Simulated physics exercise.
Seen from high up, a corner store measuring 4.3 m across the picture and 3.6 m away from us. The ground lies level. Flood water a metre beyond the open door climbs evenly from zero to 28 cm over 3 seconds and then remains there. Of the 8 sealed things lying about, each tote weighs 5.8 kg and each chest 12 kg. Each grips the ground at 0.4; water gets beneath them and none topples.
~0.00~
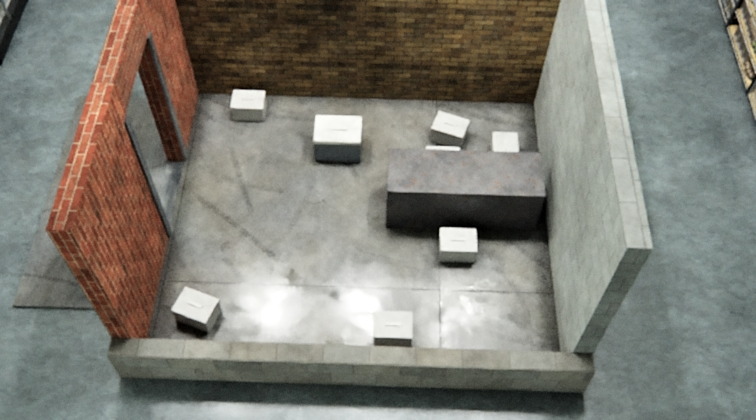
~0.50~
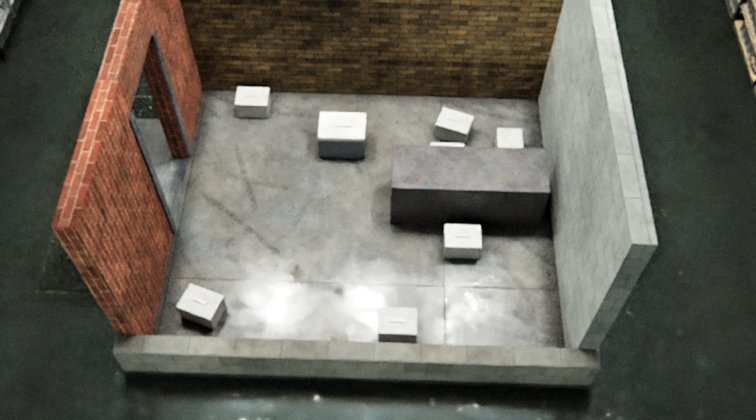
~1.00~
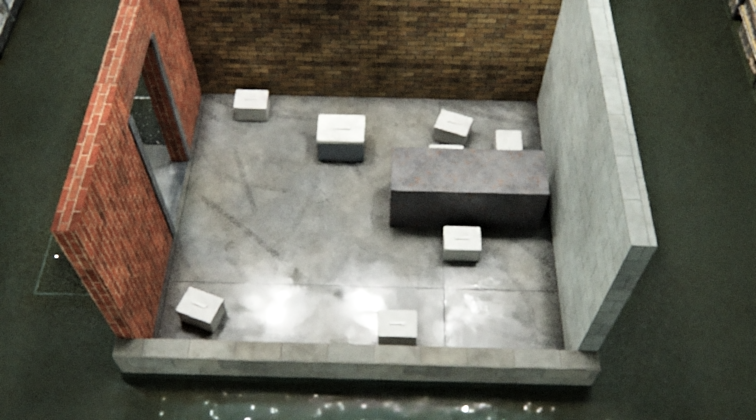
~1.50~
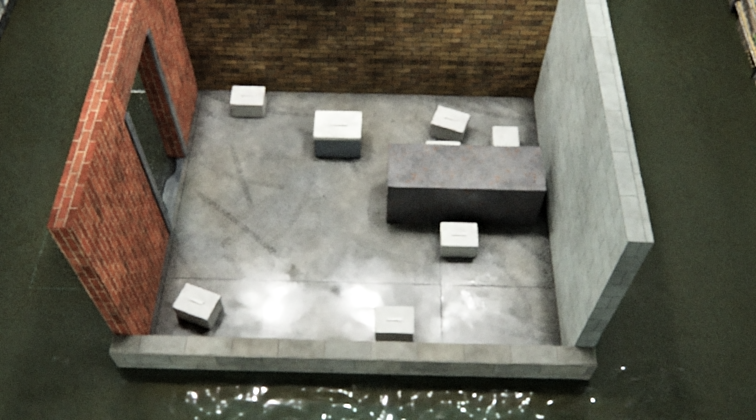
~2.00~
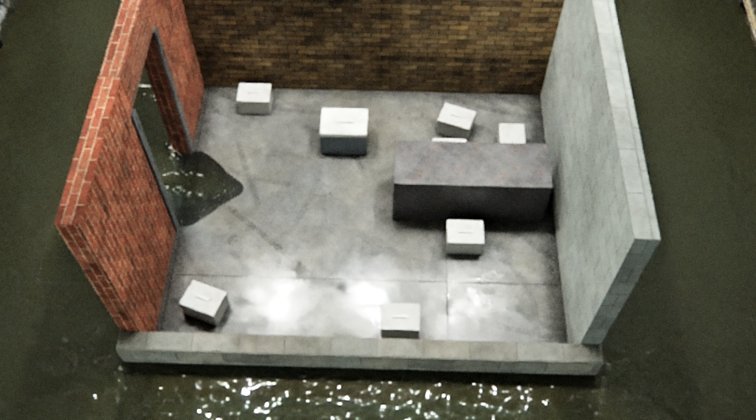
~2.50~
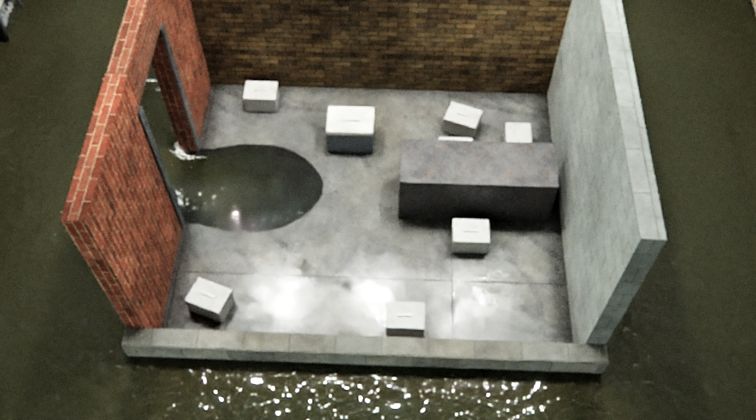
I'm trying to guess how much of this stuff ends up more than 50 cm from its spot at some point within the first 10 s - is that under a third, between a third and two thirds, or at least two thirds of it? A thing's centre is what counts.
The moved part is mid-sized, a third to two thirds.
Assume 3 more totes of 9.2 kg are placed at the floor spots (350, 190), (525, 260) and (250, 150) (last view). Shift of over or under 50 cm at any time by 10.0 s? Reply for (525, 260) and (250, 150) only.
Note: Item 1 above threshold; item 2 above threshold.
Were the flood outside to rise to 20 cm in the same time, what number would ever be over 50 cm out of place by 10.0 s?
Then 5 of them.
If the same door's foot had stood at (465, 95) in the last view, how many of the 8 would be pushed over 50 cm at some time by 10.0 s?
That gives 5 of them.
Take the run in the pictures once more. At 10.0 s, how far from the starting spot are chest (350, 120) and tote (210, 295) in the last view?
Net displacement, in order: 60 cm; 10 cm.
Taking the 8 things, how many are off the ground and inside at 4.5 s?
Count: 0.
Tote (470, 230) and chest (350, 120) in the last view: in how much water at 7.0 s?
Some 7 cm at the first, some 15 cm at the second.
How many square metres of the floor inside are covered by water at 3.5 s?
Some 6.0 m2 of it.
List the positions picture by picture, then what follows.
The first frame shows a tote at (451, 124) rests on the ground; a tote at (443, 156) rests on the ground; water covers 0.0 m2; 0 of 8 have shifted.
The second frame shows a tote at (455, 120) rests on the ground; a tote at (447, 153), on the bottom; 0.0 m2 under water; 0 of 8 have shifted.
The third frame shows a tote at (454, 123), on the bottom; a tote at (447, 155), on the bottom; 0.0 m2 under water; 0 of 8 have shifted.
The fourth frame shows a tote at (451, 119), on the bottom; a tote at (443, 151), on the bottom; 0.0 m2 under water; 0 of 8 have shifted.
The fifth frame shows a tote at (457, 116) rests on the ground; a tote at (450, 148) rests on the ground; 0.4 m2 under water; 0 of 8 have shifted.
The sixth frame shows a tote at (463, 115) rests on the ground; a tote at (456, 147), on the bottom; water covers 1.5 m2; 0 of 8 have shifted.
After 3.5 s 0 of 8 are over 50 cm from their spots; 0 afloat.
After 4.5 s 1 of 8 are over 50 cm from their spots; 0 afloat.
After 7.0 s 3 of 8 are over 50 cm from their spots; 6 afloat.
After 10.0 s 4 of 8 are over 50 cm from their spots, and 5 have been at some point; 7 afloat.
